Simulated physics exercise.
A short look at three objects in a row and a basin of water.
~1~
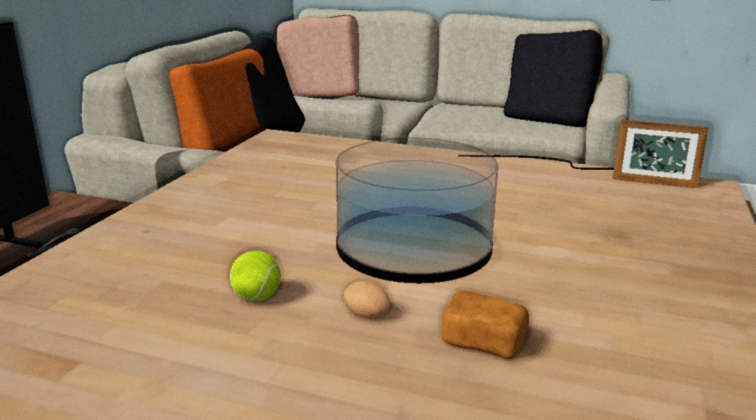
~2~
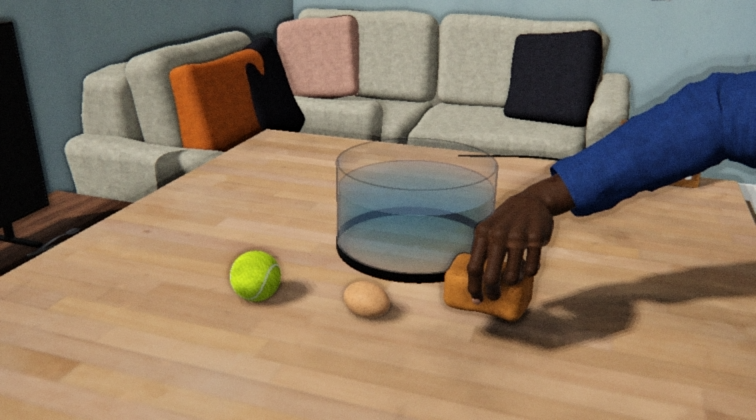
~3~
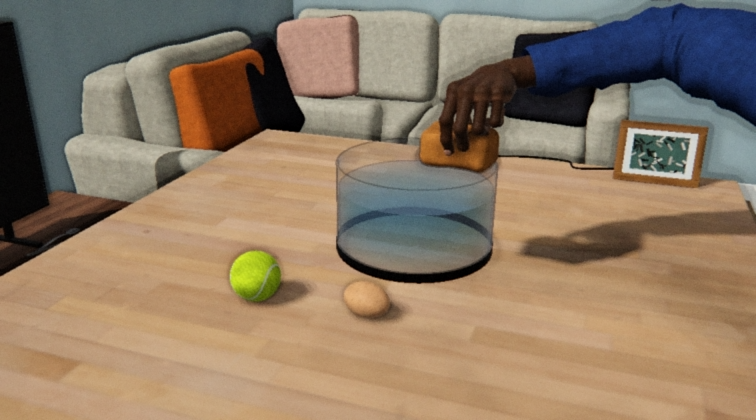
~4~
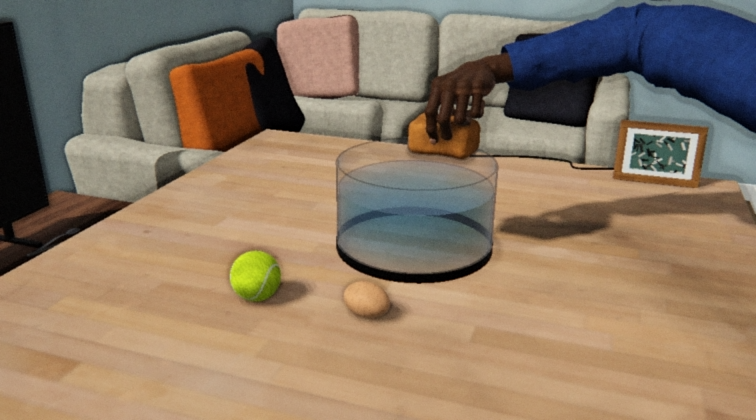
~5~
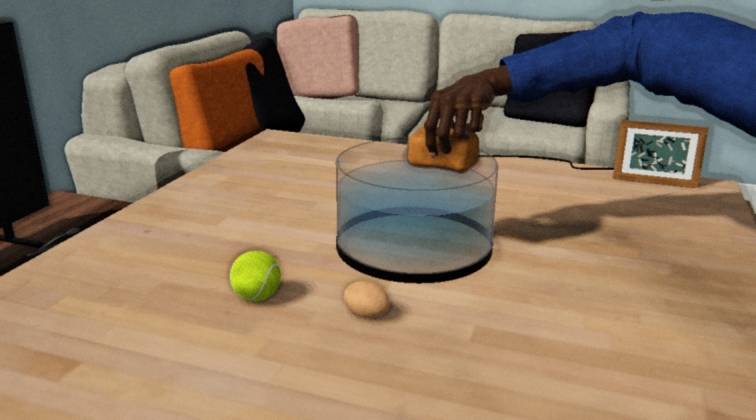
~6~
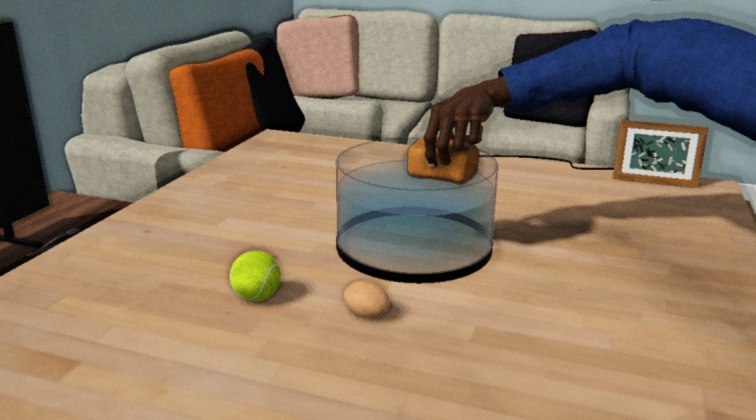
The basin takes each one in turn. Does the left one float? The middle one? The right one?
Left rests at the top - middle lies at the bottom - right rests at the top.
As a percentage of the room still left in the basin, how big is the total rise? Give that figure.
Result: 14 %.
Soon after, the bread roll floats.
Later, the egg goes to the bottom.
In the end, the tennis ball floats; afloat, tennis ball and bread roll.
